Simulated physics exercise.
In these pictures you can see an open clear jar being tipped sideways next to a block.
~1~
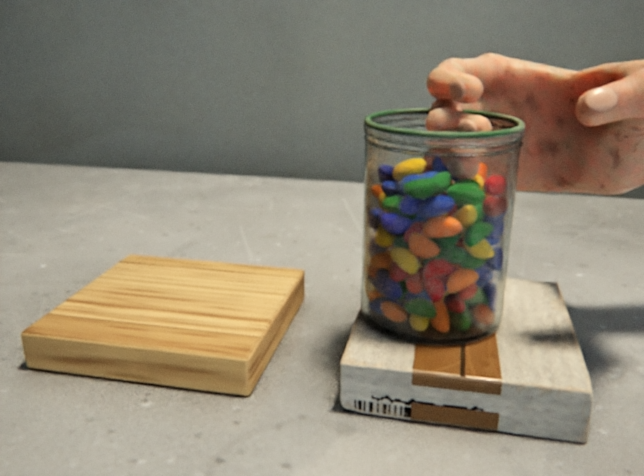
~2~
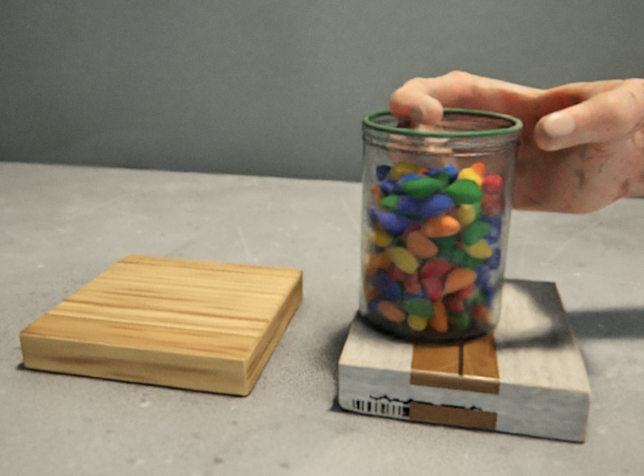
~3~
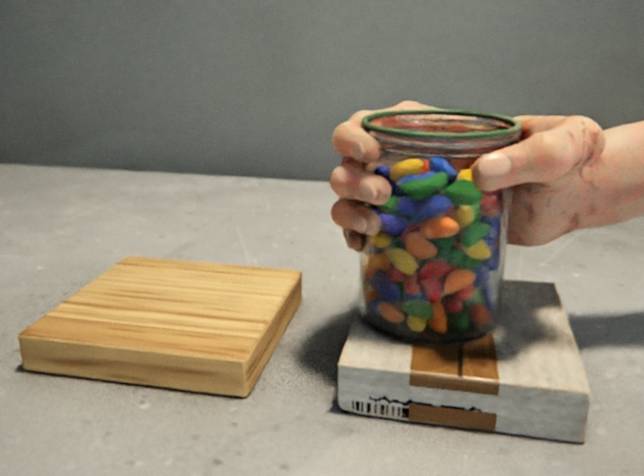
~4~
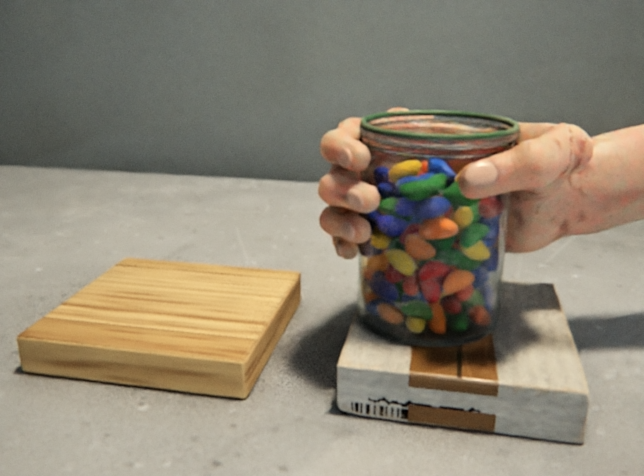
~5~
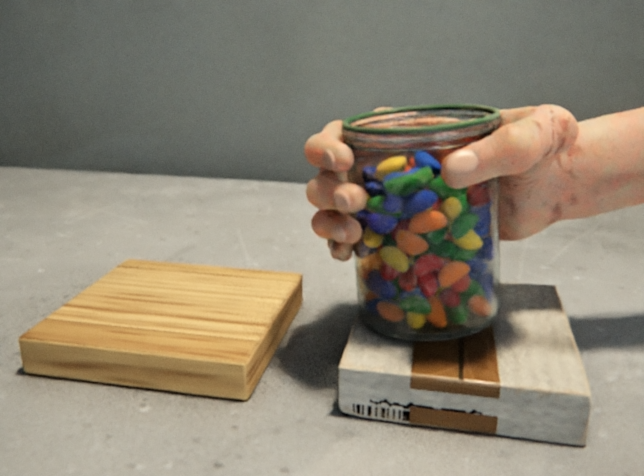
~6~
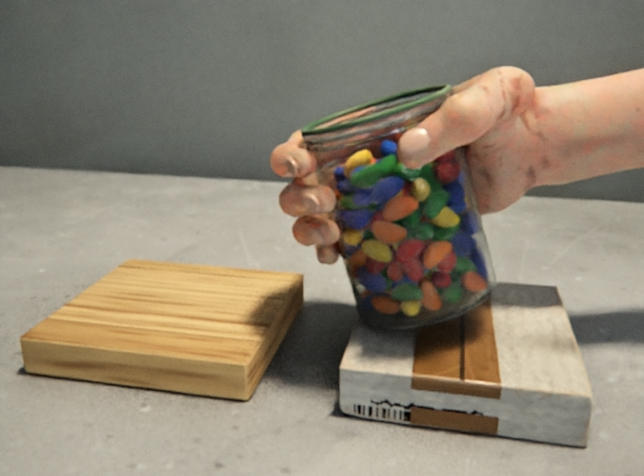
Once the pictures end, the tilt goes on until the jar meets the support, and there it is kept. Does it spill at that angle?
I bet the contents overflow at that angle.
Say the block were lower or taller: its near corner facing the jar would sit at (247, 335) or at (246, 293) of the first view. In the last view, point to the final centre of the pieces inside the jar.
(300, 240) and (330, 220), approximately.
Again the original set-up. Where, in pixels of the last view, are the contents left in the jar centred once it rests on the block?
Approximately (276, 262).
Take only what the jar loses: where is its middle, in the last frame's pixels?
Centre at rest: About (146, 290).
Then, 0.43 s after the last picture, the jar leans 48°; everything is still inside.
Then, 0.88 s after the last picture, the jar leans 80°; everything is still inside.
Then, 1.42 s after the last picture, the jar rests on the block at 96°; a small part of the jelly beans out of it.
At rest, the jar rests on the block at 96°; a small part of the jelly beans out of it.
